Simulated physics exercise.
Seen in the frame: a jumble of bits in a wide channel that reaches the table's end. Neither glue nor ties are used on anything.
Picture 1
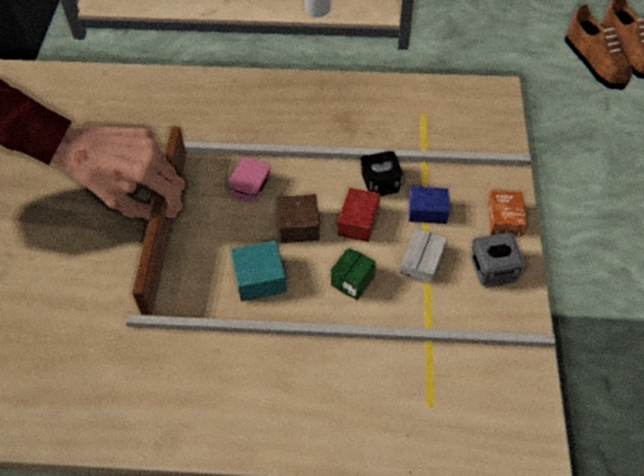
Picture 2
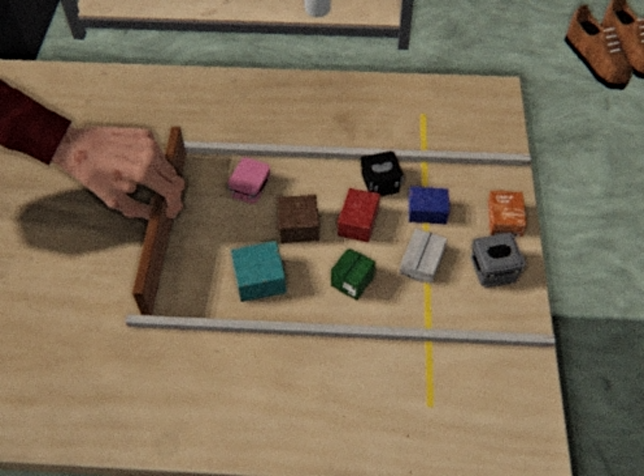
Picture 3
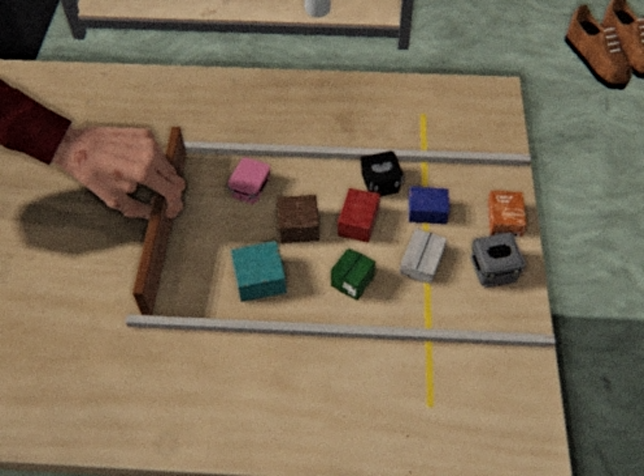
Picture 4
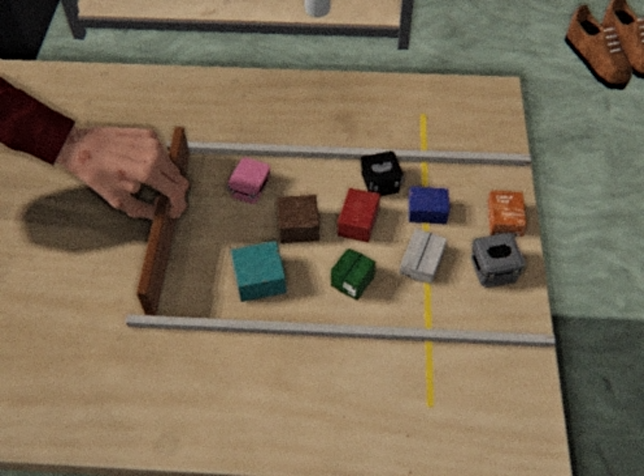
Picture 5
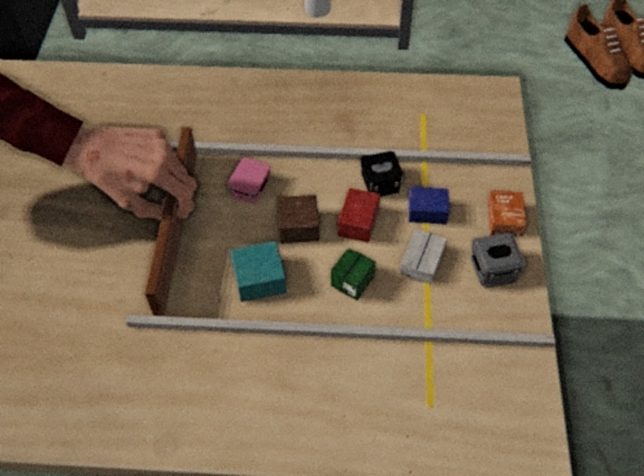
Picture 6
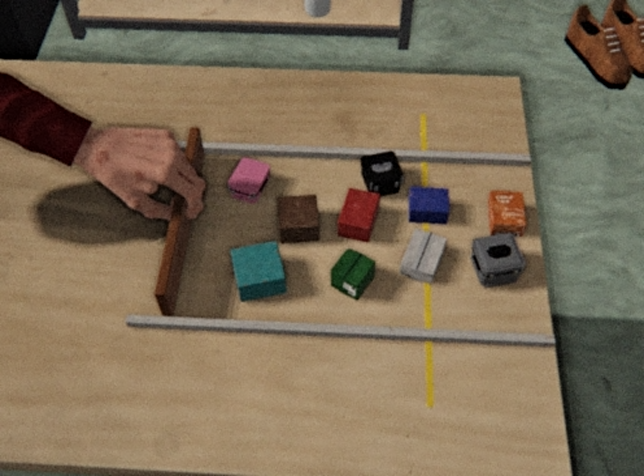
On a wooden table, a hand slides a brown board slightly right toward scattered small boxes.
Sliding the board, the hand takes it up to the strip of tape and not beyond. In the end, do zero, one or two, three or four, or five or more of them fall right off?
One or two of them do.
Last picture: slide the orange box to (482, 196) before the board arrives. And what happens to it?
From that start, the object then does not stay.
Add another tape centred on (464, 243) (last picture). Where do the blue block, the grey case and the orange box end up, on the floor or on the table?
In order, the blue block goes off the edge, then the grey case goes off the edge, then the orange box goes off the edge.
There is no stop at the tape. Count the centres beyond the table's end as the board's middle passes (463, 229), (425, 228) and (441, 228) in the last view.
It comes out as 3, then 1, then 1.
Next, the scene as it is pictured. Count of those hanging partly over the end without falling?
1, I think.
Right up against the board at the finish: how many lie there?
All in all, 3.
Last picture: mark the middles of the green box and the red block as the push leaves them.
You'll find the first one at (495, 302) and the second at (482, 218).
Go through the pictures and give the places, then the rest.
The first frame shows orange box (507, 213); grey case (496, 260); blue block (429, 205); board (162, 217); tape (426, 241).
The second frame shows grey case (496, 261); turquoise block (259, 271).
The third frame shows blue block (429, 205); white box (423, 256).
The fourth frame shows orange box (507, 213); black case (381, 175).
The fifth frame shows grey case (496, 261); pink case (250, 182).
The sixth frame shows orange box (507, 213); grey case (496, 261); blue block (429, 205); board (182, 218); tape (426, 241).
Soon after, none off yet; orange box at rest near (507, 213); grey case at rest near (496, 261); blue block at rest near (429, 205).
At rest, the number that fall off is one or two; fallen, orange box.
